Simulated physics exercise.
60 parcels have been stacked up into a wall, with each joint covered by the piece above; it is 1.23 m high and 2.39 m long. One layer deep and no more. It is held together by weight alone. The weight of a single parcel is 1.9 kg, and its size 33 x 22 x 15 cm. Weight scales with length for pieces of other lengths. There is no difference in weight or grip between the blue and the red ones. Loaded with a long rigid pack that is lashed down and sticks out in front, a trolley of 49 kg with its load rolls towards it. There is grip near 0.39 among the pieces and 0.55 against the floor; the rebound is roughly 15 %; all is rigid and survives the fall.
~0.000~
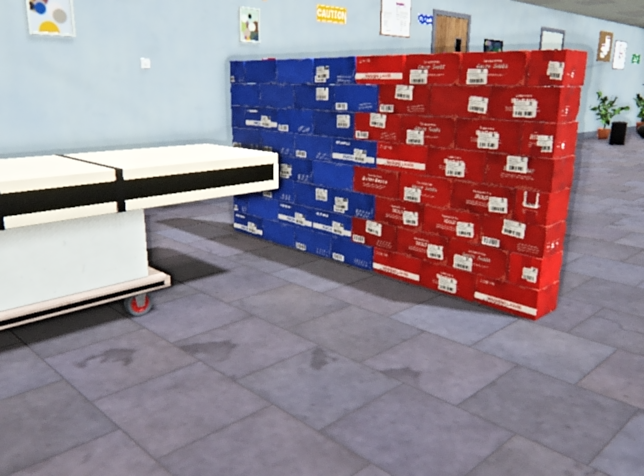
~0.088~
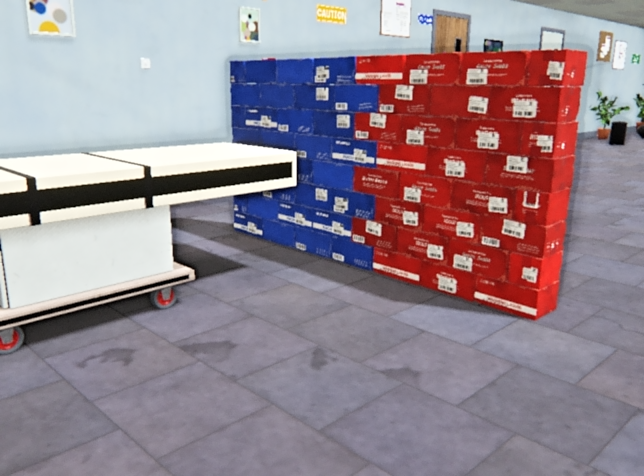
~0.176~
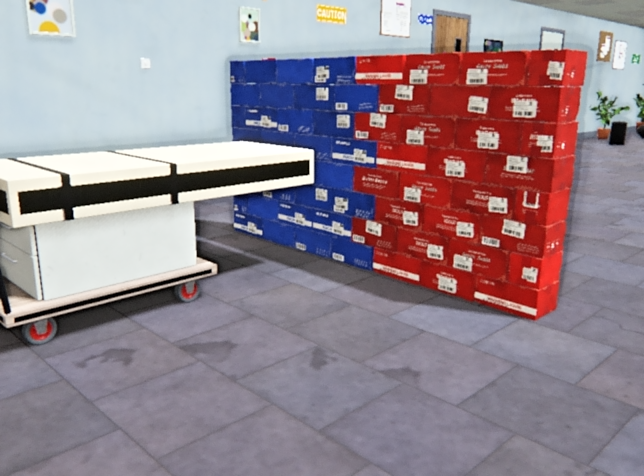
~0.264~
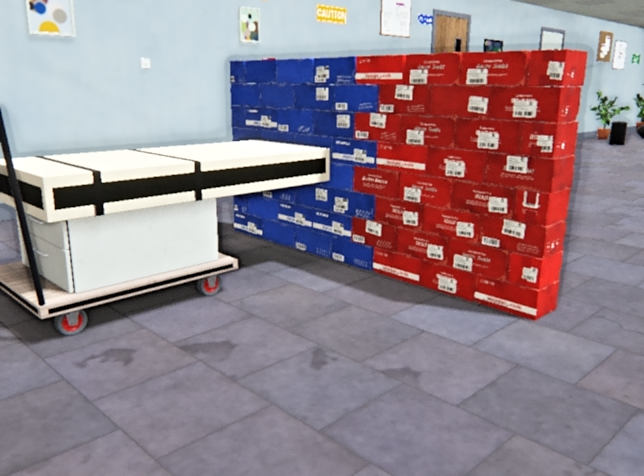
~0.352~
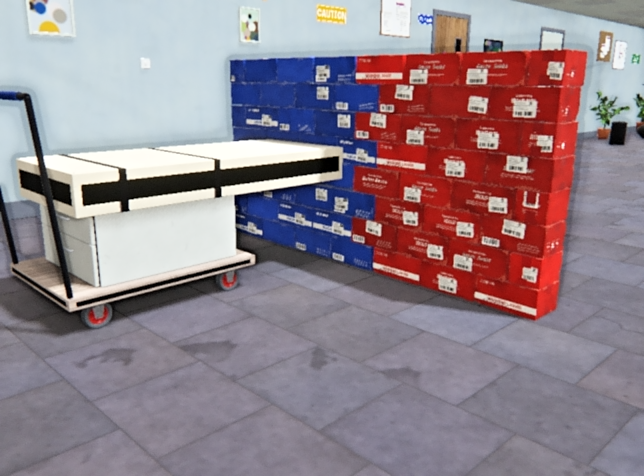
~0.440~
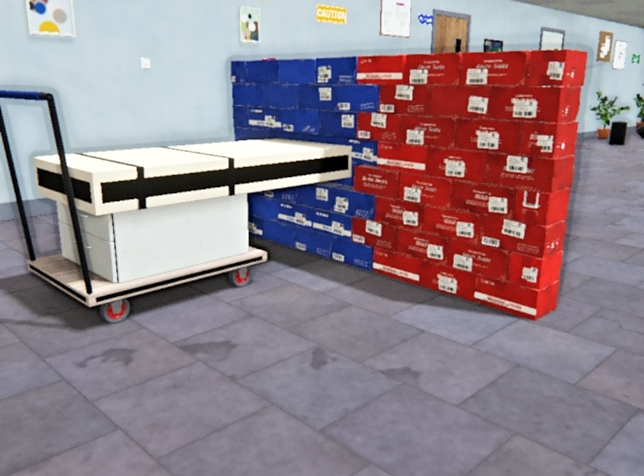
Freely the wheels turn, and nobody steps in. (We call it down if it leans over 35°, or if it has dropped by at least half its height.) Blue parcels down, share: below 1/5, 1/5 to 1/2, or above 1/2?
Looks like the majority will go down.
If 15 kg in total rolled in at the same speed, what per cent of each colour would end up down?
In that case blue comes to 0 and red to 0 percent.
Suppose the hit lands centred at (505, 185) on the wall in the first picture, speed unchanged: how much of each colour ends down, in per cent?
In that case blue 10, red 60 per cent.
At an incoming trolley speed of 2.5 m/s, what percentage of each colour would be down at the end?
Down at the end: Blue 20 per cent, red 0 per cent.
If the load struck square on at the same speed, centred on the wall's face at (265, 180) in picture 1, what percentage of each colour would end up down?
Blue 70, red 10 per cent.
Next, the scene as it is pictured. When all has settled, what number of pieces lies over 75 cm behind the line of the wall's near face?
I'd estimate 16 pieces.
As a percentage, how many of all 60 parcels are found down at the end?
About 40 per cent.
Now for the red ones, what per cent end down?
Share down, red: 10 percent.
After 1.02 s, load 32 cm past the wall's line, still rolling; 8 of the 32 blue parcels down (8 of 60 in all colours); top blue parcel 7° from how it stood.
After 1.60 s, load 35 cm past the wall's line, stopped; 19 of the 32 blue parcels down (23 of 60 in all colours); top blue parcel 56° from how it stood, 92 cm lower.
In the end (3.9 s), load 35 cm past the wall's line, stopped; 19 of the 32 blue parcels down (23 of 60 in all colours); top blue parcel on its side; top red parcel unmoved. That is 59 per cent. From the last view, middles, top blue parcel near (387, 224), top red parcel near (504, 69).
